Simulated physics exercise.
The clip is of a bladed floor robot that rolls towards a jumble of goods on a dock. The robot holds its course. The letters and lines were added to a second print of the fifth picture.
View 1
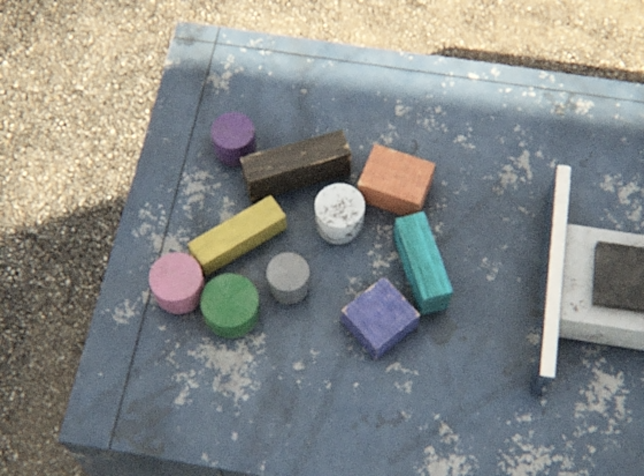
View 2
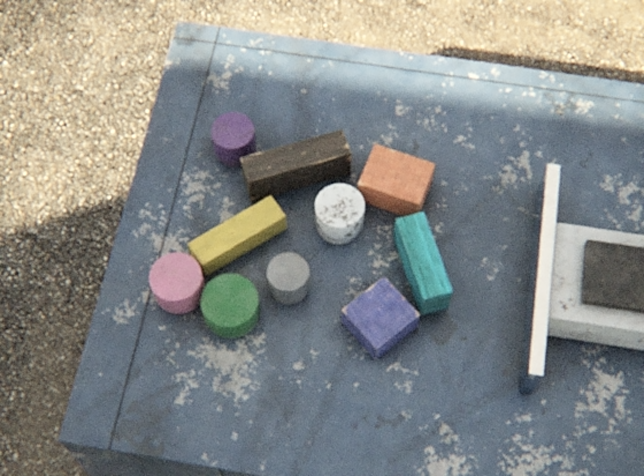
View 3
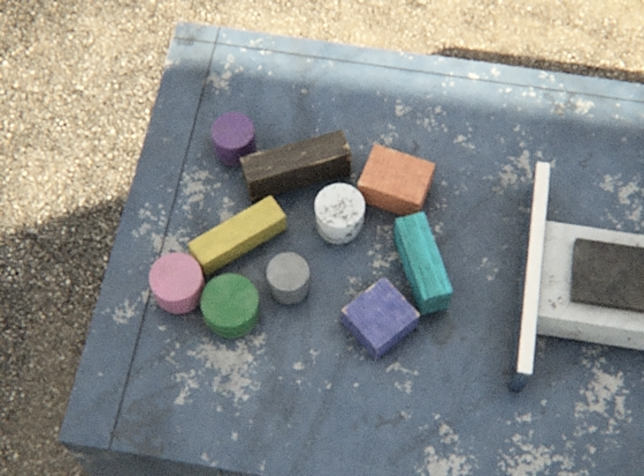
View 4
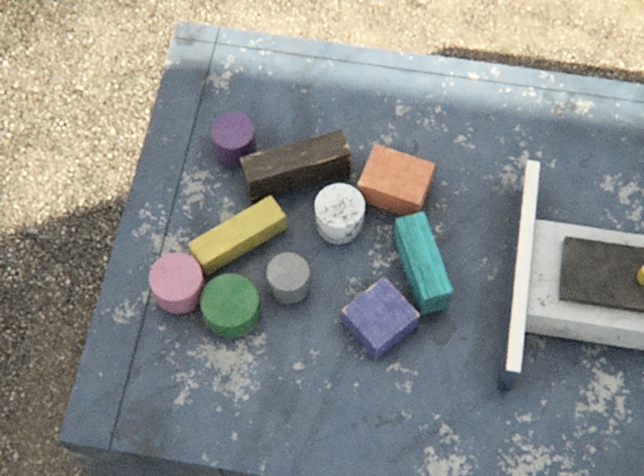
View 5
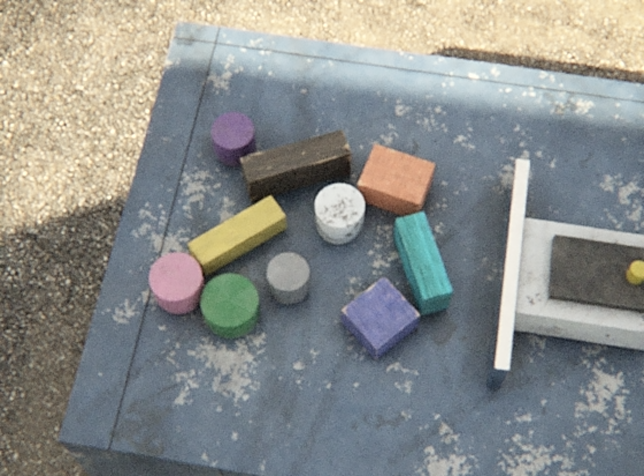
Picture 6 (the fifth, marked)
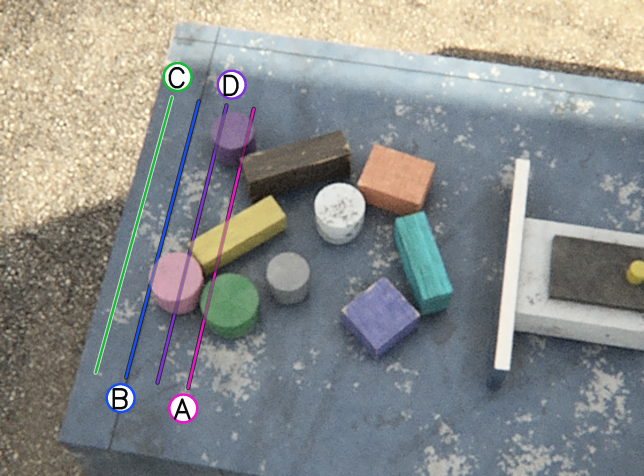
On a dock, a bladed robot rolls slowly left toward a jumble of colourful blocks.
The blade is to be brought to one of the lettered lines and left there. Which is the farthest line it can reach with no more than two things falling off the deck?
No farther than A.
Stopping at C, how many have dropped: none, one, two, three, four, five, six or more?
Six or more.
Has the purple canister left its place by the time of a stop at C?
Yes.
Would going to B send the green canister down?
Yes.
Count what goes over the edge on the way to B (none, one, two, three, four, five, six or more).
In all, six or more.
On the marked copy, A at (223, 239); B at (165, 231); C at (136, 226); D at (194, 235).
Taking A. A third of the way, robot (484, 255); blue crate (356, 325); orange crate (376, 184).
Two thirds of the way, robot (379, 239); pink canister (150, 290); purple canister (211, 129).
When it is over, robot (300, 227); black bar over the edge; pink canister over the edge; two fallen.
As for the rest, B drops six; C drops nine; D drops four.
